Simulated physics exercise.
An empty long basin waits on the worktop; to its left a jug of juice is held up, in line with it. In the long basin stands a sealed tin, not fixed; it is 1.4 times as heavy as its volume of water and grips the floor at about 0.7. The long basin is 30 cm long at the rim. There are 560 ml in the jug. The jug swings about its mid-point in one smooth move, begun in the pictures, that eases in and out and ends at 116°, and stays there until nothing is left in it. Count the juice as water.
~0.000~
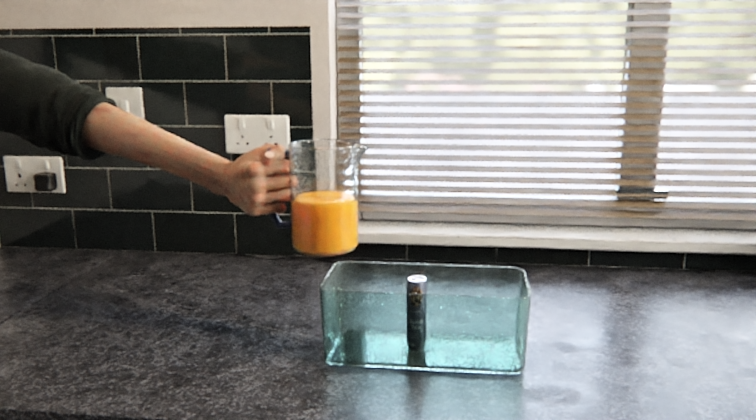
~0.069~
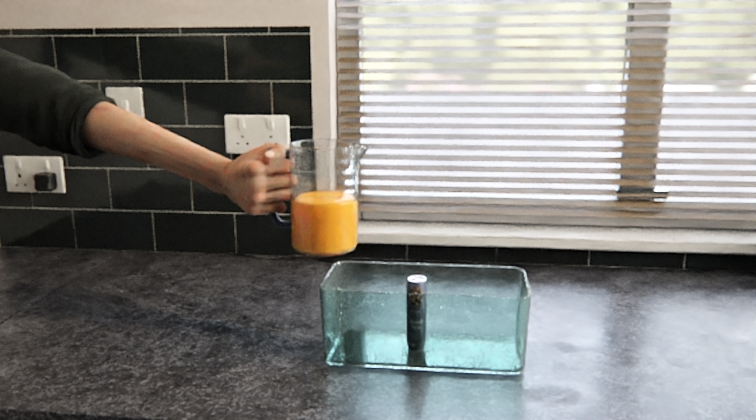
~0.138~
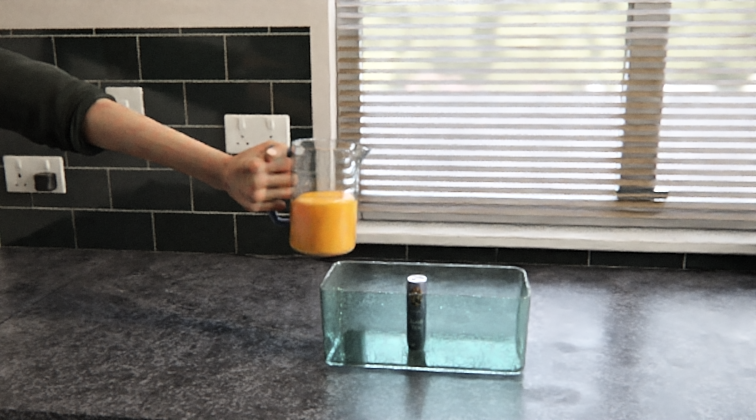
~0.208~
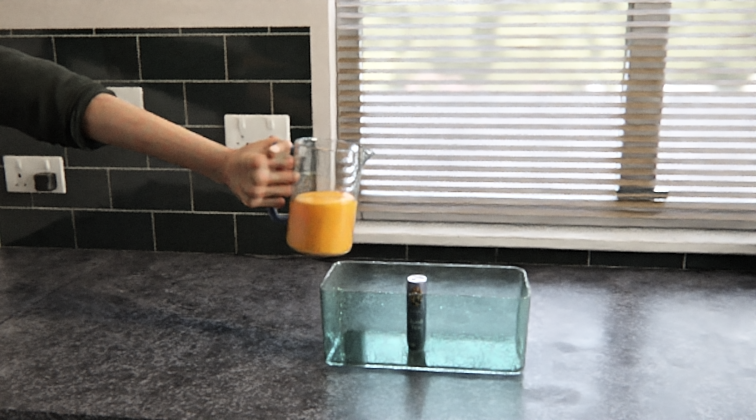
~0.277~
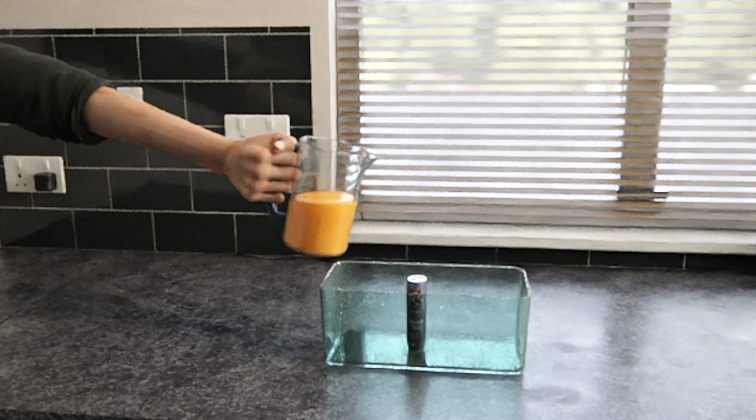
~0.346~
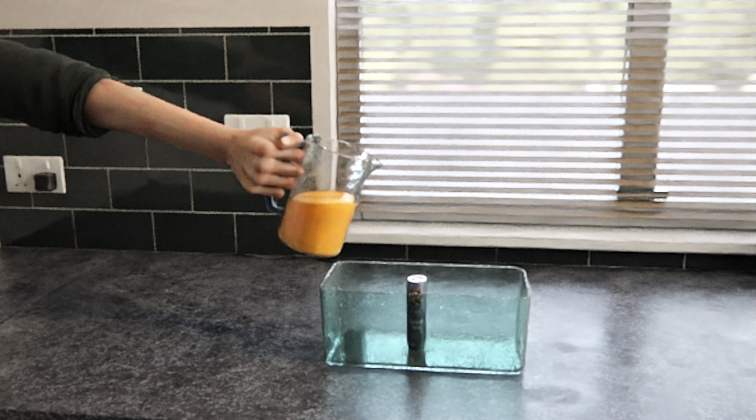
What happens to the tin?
The tin goes over.
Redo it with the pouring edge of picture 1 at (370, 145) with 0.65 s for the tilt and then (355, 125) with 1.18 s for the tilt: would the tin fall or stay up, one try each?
First it goes over; then it goes over.
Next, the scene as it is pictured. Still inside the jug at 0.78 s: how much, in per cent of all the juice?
Some 98 per cent.
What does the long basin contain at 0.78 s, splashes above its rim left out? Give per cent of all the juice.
About 0 per cent.
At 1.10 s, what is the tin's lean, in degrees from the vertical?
Near 0° from upright.
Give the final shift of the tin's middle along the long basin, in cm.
Some 7.5 cm.
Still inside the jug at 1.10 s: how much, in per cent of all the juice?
About 36 per cent.
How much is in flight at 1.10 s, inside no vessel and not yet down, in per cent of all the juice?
Some 16 per cent.
By 0.78 s the tilt is 76° and 98 per cent is still to pour; the tin stands where it began.
By 1.10 s the tilt is 109° and 36 per cent is still to pour; the tin stands where it began.
By 1.44 s the tilt is 116° and 1 per cent is still to pour; the tin lies on its side.
By 1.80 s the tilt is 116° and 0 per cent is still to pour; the tin lies on its side.
At rest the tin lies on its side.
